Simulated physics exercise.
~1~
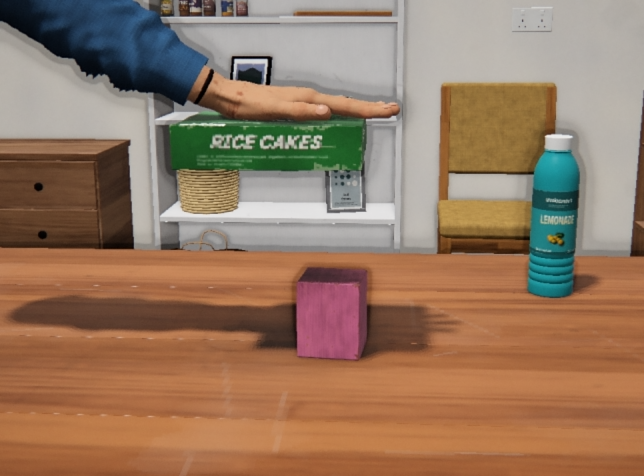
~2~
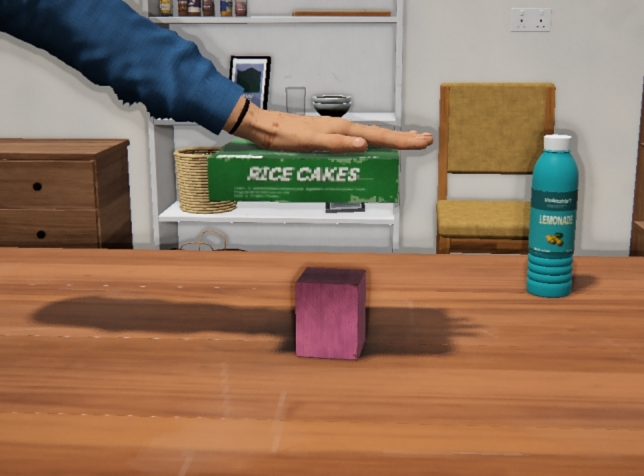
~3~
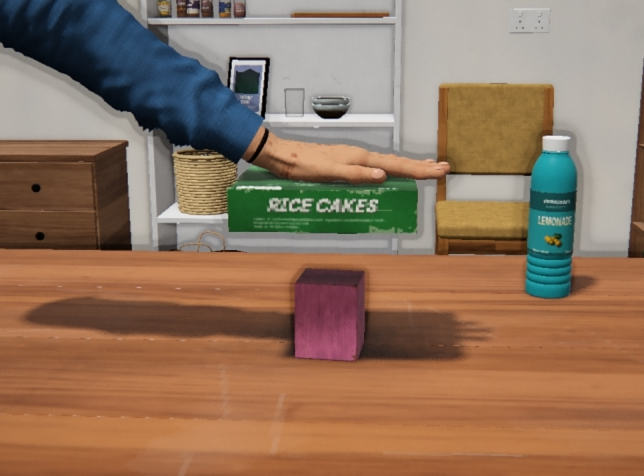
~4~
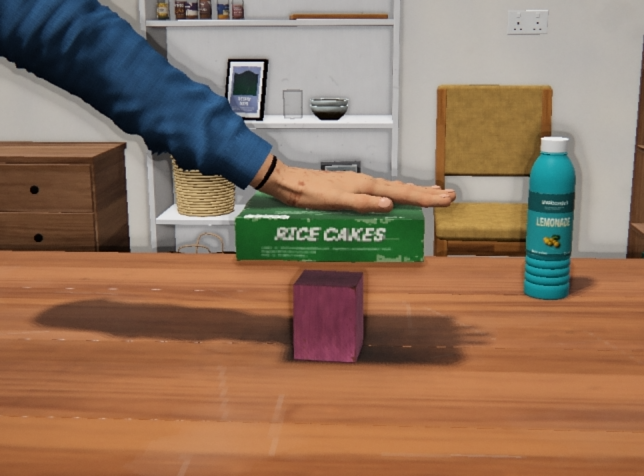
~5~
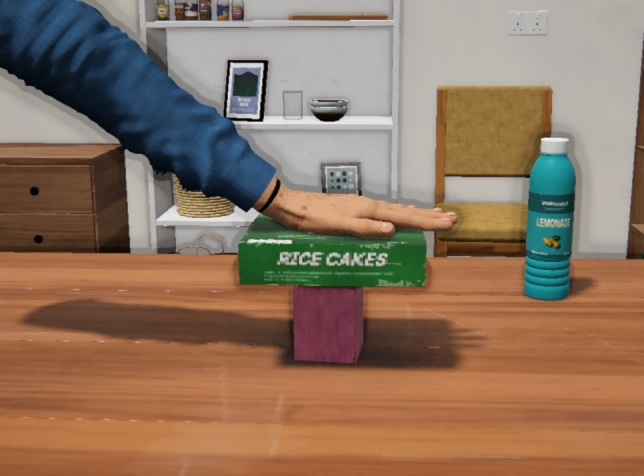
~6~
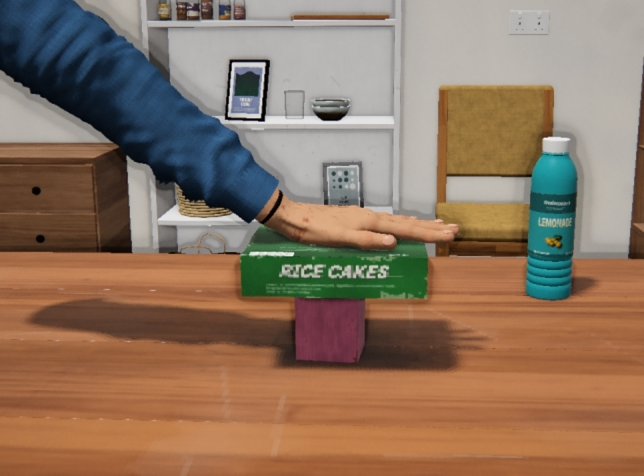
A blue-sleeved arm lowering a green rice cakes packet onto a pink block on a wooden table, beside a turquoise bottle.
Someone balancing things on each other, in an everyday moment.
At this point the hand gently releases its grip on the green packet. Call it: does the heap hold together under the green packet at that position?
It holds together.
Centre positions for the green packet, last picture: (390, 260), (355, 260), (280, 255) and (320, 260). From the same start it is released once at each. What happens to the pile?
In the first case the pile topples, in the second it remains standing, in the third it topples and in the fourth it remains standing.
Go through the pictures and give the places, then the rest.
Coming down; green packet (276, 139); turquoise bottle (554, 216), in the first frame.
Coming down; green packet (310, 168); turquoise bottle (553, 216), in the second frame.
Coming down; green packet (328, 197); turquoise bottle (552, 217), in the third frame.
Coming down; green packet (333, 223); turquoise bottle (550, 218), in the fourth frame.
Coming down; green packet (336, 246); turquoise bottle (550, 219), in the fifth frame.
Set down, still held; green packet (338, 258); turquoise bottle (552, 218), in the sixth frame.
Then, 0.40 s later than the last frame, all is still.
Then, 0.80 s later than the last frame, green packet resting near (338, 258).
When it is over, all 3 as before. End places, in pixels of the last picture, green packet near (338, 258). The pile stays up.
